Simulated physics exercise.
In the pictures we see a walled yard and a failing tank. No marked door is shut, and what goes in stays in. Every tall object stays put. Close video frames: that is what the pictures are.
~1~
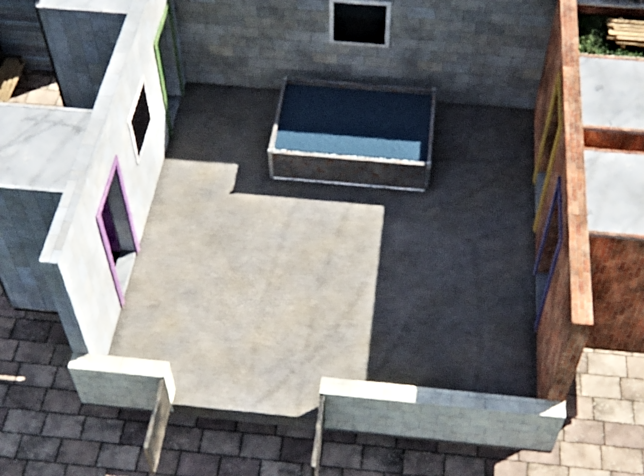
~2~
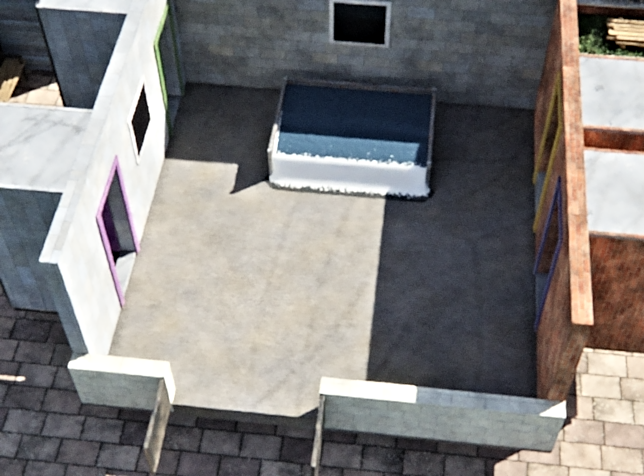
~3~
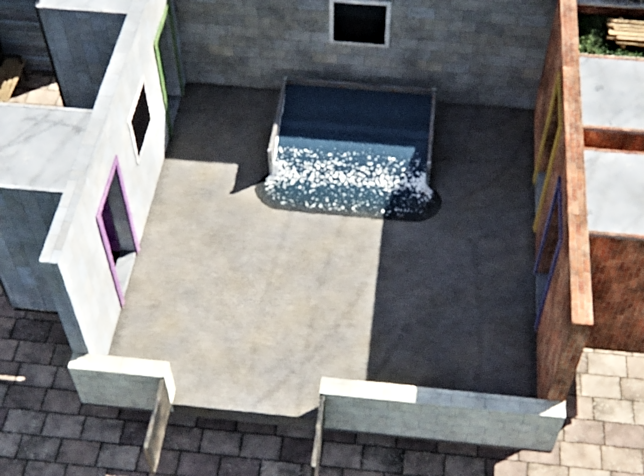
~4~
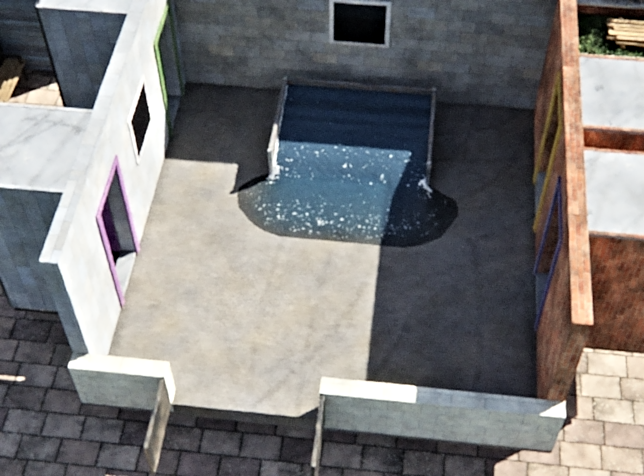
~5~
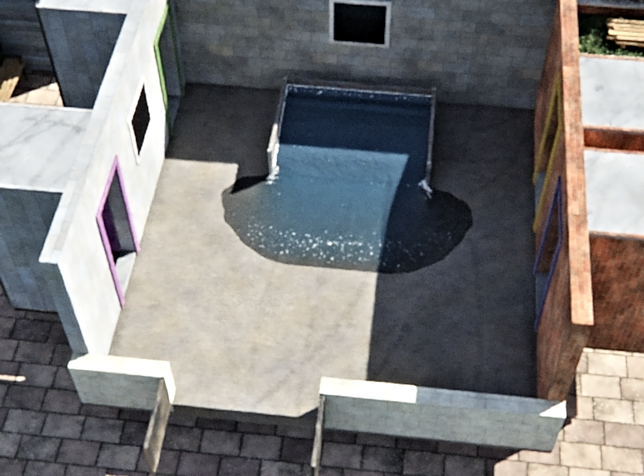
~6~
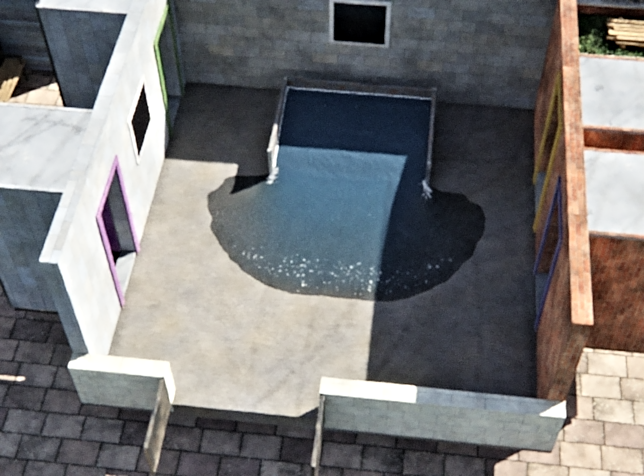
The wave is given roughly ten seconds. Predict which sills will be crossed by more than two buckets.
The purple door will not be; the green door will not be; the blue door will not be; the yellow door will not be.
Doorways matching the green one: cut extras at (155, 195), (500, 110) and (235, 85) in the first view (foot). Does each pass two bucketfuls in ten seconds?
Stays below the line; crosses the line; stays below the line.
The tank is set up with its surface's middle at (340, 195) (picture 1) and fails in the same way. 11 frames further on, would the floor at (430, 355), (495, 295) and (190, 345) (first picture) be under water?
In order: Submerged, untouched, submerged.
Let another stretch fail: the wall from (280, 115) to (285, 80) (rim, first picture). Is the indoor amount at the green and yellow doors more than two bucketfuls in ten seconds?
Green door: Above the limit; yellow door: Below the limit.
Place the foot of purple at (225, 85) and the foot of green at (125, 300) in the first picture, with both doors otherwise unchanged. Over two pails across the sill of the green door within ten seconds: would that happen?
The green one tops the limit, as far as I can tell.
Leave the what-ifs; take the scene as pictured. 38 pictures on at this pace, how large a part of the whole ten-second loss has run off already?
It comes to around 75 per cent.
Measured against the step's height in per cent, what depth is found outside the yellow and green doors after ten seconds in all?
Respectively about 10 and 50 per cent.
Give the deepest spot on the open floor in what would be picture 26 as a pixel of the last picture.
Roughly (533, 425).
A moment on, water covers 50 % of the floor; the purple door not reached, the green door not reached, the blue door not reached, the yellow door not reached.
Next, water covers 65 % of the floor; the purple door wet at the sill, nothing in, the green door not reached, the blue door wet at the sill, nothing in, the yellow door not reached.
Then, water covers 65 % of the floor; the purple door wet at the sill, nothing in, the green door not reached, the blue door wet at the sill, nothing in, the yellow door not reached.
Later, water covers 70 % of the floor; the purple door wet at the sill, nothing in, the green door not reached, the blue door under two buckets in, the yellow door wet at the sill, nothing in.
In the end, water covers 95 % of the floor; the purple door wet at the sill, nothing in, the green door wet at the sill, nothing in, the blue door under two buckets in, the yellow door wet at the sill, nothing in.
